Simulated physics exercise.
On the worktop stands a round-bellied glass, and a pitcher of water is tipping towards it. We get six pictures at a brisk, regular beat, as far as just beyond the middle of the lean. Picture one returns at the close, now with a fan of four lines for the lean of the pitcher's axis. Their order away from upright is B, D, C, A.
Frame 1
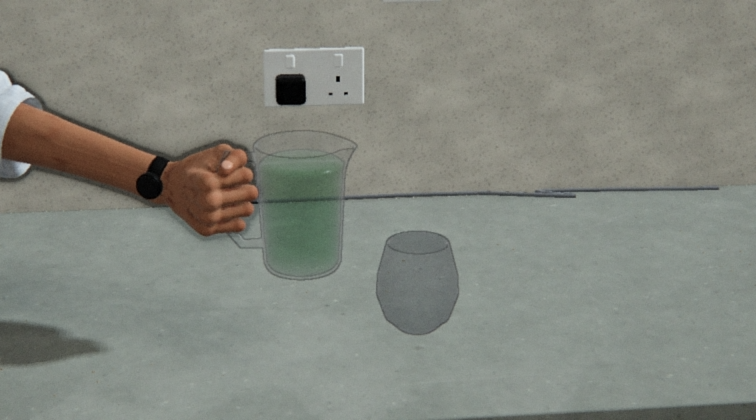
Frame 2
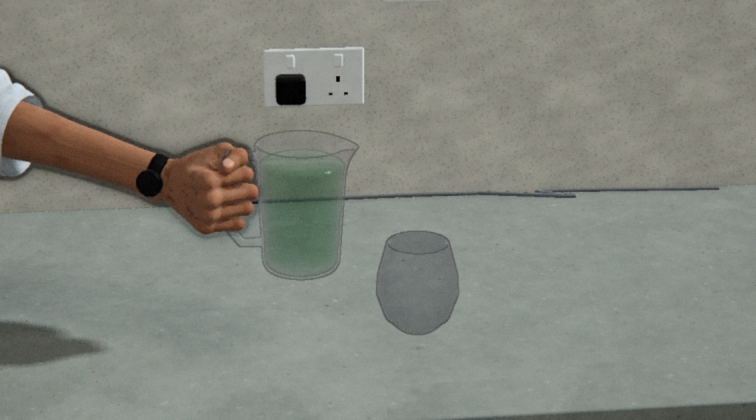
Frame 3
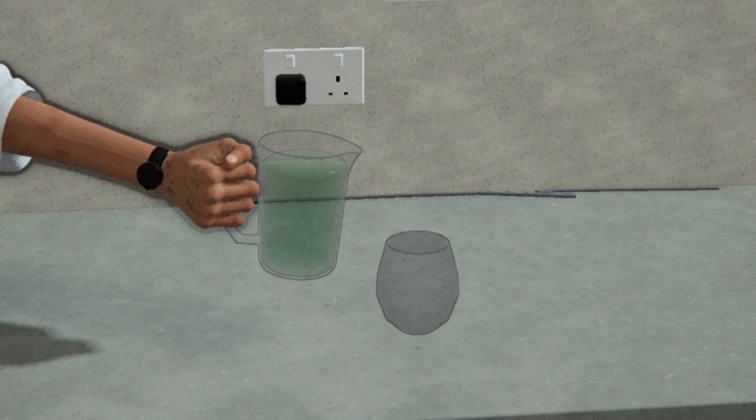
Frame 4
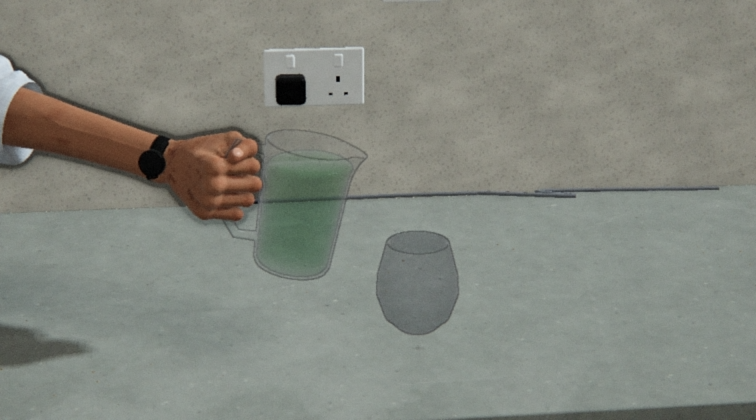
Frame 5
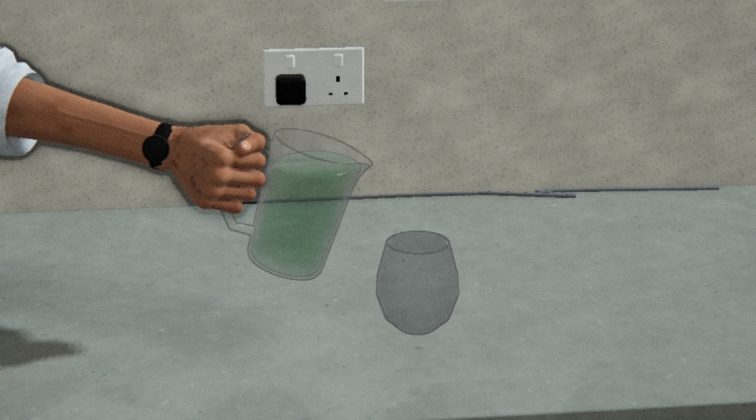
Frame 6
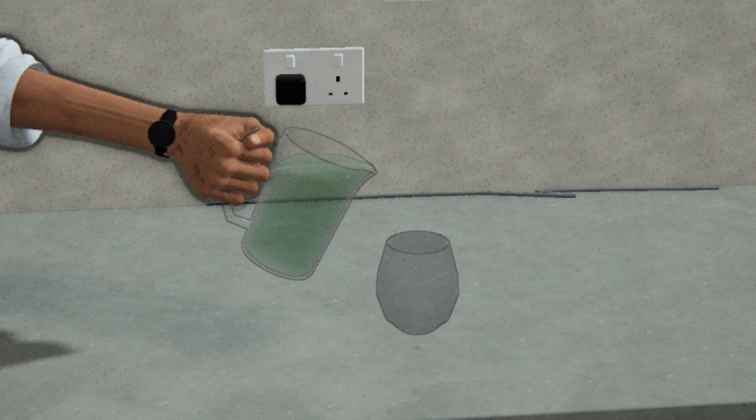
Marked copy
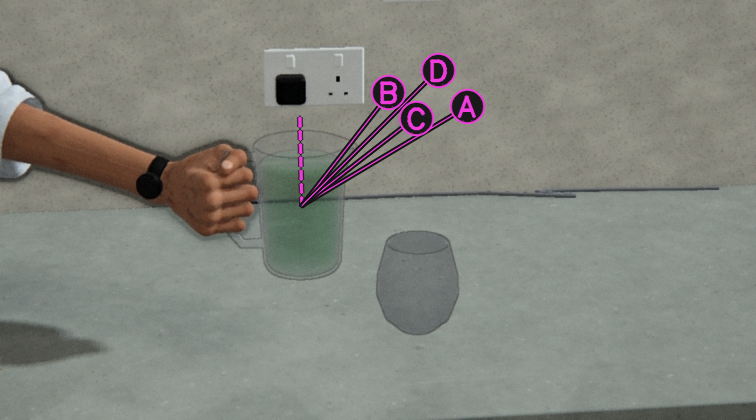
A hand gradually tilts a clear pitcher of green liquid rightward beside an empty round-bellied glass.
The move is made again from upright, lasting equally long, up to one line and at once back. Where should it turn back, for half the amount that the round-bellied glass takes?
Choose A.
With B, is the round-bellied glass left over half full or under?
Under half.
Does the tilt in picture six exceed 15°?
Yes, it does.
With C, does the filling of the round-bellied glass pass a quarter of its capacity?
Yes.
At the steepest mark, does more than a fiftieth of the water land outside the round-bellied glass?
No, it does not.
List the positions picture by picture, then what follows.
In the first picture, upright, lip at (355, 145); rim of the round-bellied glass round (418, 242); nothing has left yet.
In the second picture, upright, lip at (357, 146); nothing has left yet.
In the third picture, tipped about 5°, lip at (360, 149); nothing has left yet.
In the fourth picture, tipped about 10°, lip at (366, 155); nothing has left yet.
In the fifth picture, tipped about 17°, lip at (371, 162); nothing has left yet.
In the sixth picture, tipped about 24°, lip at (376, 171); nothing has left yet.
On the marked copy, A at (452, 115); B at (379, 106); C at (401, 127); D at (426, 82).
With A, the round-bellied glass ends with about 50 % of what it can hold.
With B, the round-bellied glass ends with about 16 % of what it can hold.
With C, the round-bellied glass ends with about 36 % of what it can hold.
With D, the round-bellied glass ends with about 25 % of what it can hold.
